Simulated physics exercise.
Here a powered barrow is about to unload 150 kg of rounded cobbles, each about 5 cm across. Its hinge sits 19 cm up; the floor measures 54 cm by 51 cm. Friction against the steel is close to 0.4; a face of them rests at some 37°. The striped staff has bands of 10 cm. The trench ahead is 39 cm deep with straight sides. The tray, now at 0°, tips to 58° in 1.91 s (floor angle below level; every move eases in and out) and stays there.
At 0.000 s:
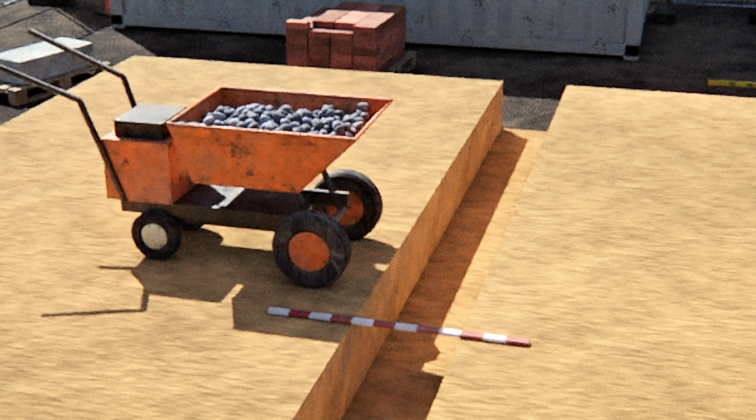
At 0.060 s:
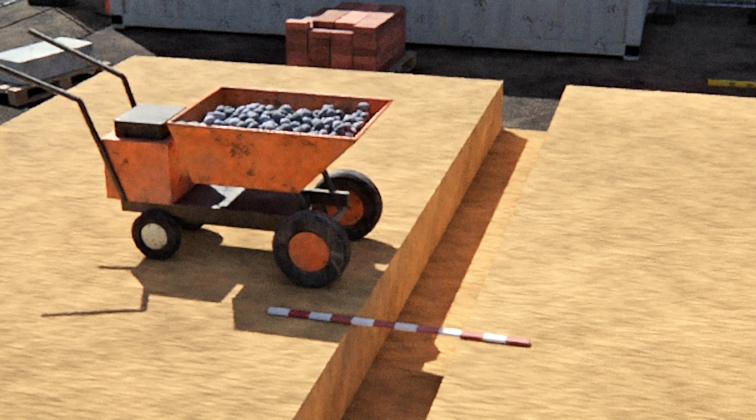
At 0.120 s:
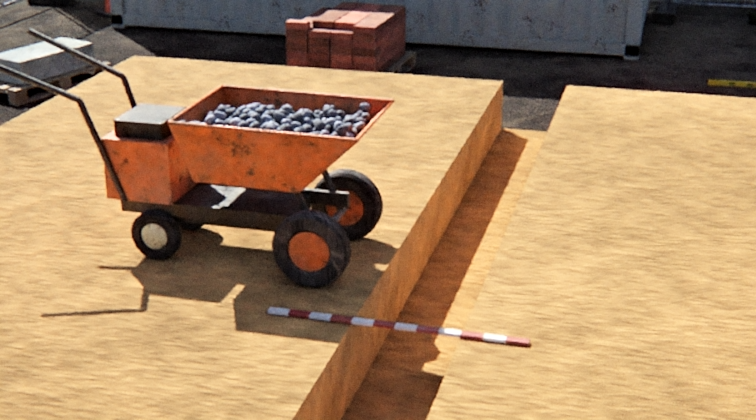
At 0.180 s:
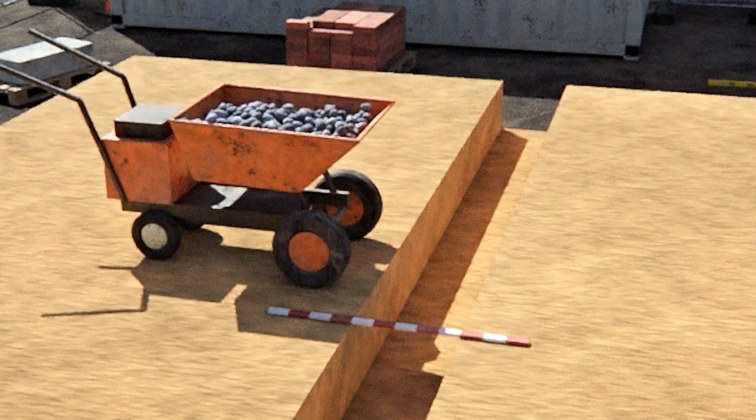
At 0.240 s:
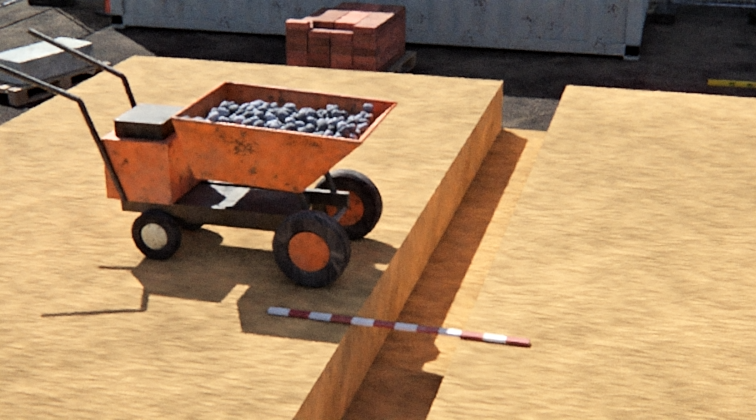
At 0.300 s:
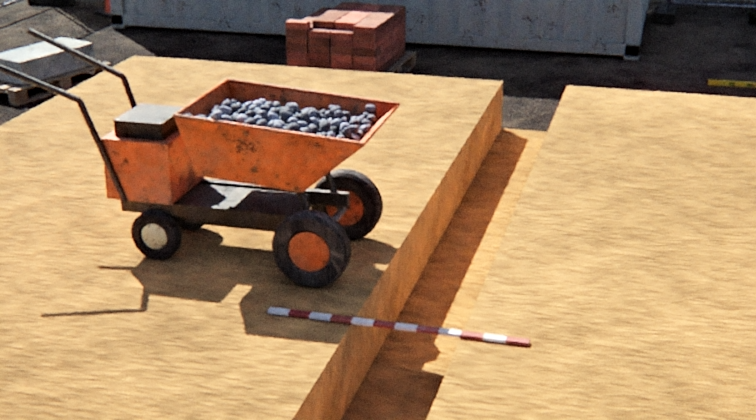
An orange barrow full of dark rounded stones tilts its tray very slightly beside a trench.
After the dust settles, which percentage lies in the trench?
About 66 per cent.
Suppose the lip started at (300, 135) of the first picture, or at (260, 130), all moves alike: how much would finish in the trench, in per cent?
About 95 and 80 per cent.
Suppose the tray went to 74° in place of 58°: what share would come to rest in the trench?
In that case some 55 per cent.
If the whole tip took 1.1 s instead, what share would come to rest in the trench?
It would be near 55 per cent.
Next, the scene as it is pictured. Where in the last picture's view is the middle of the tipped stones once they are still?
Their middle is at about (471, 326).
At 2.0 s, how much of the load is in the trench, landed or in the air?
Some 15 per cent.
After 1.4 s the floor is at 49°; 100 % in the tray; the foremost stones are at (432, 198).
After 2.0 s the floor is at 58°; 69 % in the tray, 15 % in the trench, 16 % past the trench; the foremost stones are at (544, 281).
After 2.4 s the floor is at 58°; 43 % in the tray, 25 % in the trench, 32 % past the trench; the foremost stones are at (637, 294).
After 4.3 s the floor is at 58°; 1 % in the tray, 66 % in the trench, 33 % past the trench; the foremost stones are at (704, 310).
